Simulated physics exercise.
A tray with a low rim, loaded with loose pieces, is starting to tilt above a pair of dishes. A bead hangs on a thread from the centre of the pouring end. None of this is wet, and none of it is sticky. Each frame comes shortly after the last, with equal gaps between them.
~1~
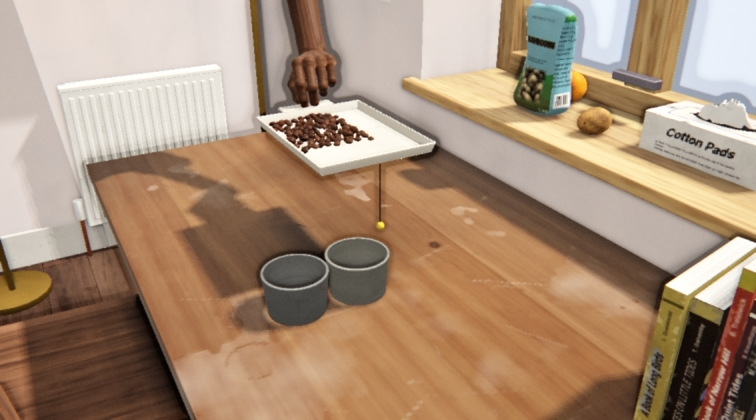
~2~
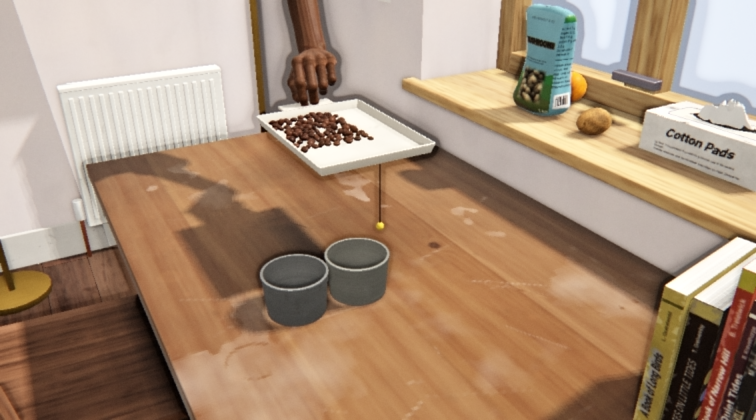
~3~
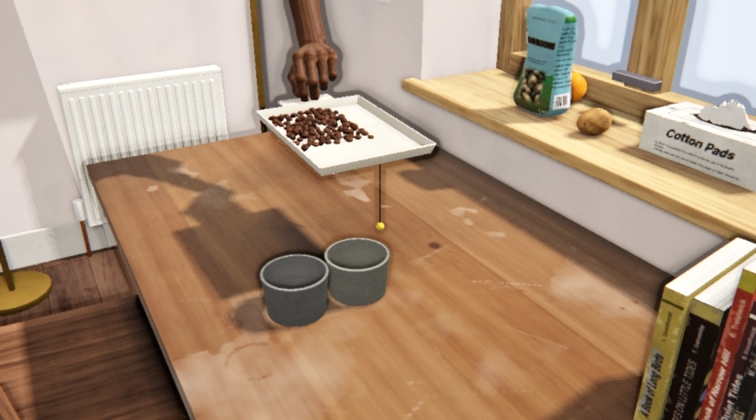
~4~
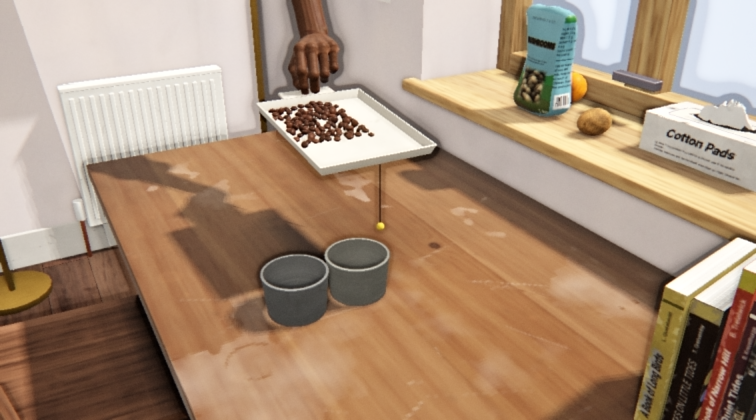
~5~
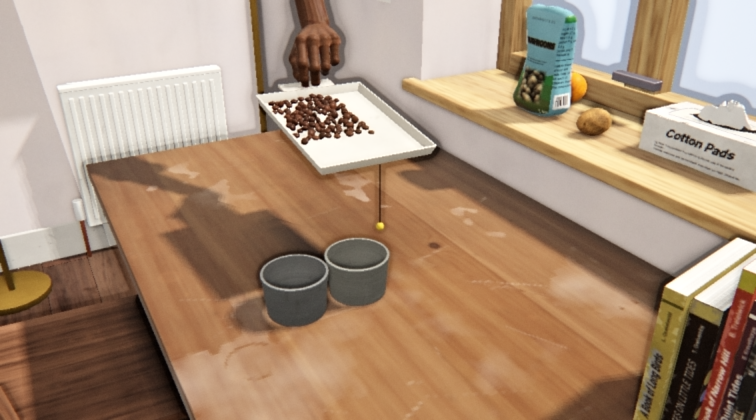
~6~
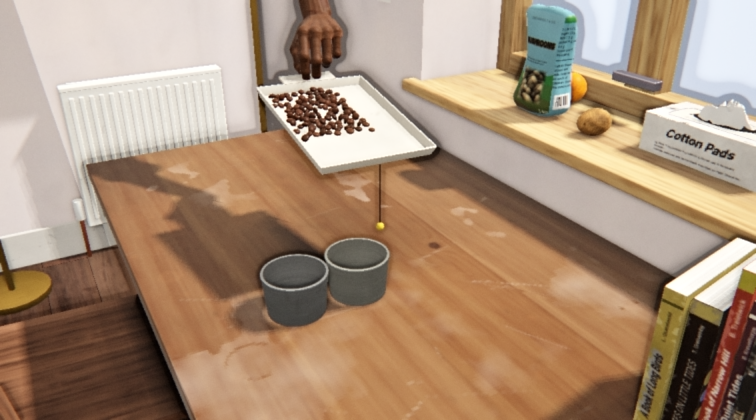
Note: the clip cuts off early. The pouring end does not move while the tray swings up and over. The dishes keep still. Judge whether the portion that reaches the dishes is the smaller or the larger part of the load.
The dishes are left with the minor part.
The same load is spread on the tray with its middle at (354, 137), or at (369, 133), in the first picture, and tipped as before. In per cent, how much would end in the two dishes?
Respectively 20 and 10 in a hundred.
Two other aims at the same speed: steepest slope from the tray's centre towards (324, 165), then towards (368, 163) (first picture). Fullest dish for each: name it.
The right-side dish first and The right-side dish second.
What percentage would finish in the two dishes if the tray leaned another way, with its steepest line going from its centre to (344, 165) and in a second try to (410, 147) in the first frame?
The first comes to 70 %, while the second comes to 0 %.
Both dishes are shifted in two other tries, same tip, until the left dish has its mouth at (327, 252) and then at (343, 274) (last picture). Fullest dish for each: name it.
First try, the one on the right; second try, the one on the right.
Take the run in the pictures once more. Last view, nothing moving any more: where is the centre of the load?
I'd put the middle somewhere around (414, 281).
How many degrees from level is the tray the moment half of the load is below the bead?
Around 95° at that moment.
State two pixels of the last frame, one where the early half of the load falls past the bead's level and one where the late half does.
Earlier half at (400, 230), later half at (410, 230).
Soon, tray tipped steeply; most on the tray; a stray few in the right dish; a stray few outside both; a small part in the air.
A while on, tray tipped right over; about half on the tray; a small part in the right dish; about a third outside both; a small part in the air.
Towards the end, tray tipped past a quarter turn; about a quarter in the right dish; most outside both.
Finally, tray tipped past a quarter turn; none in the left dish; about a quarter in the right dish; most outside both.
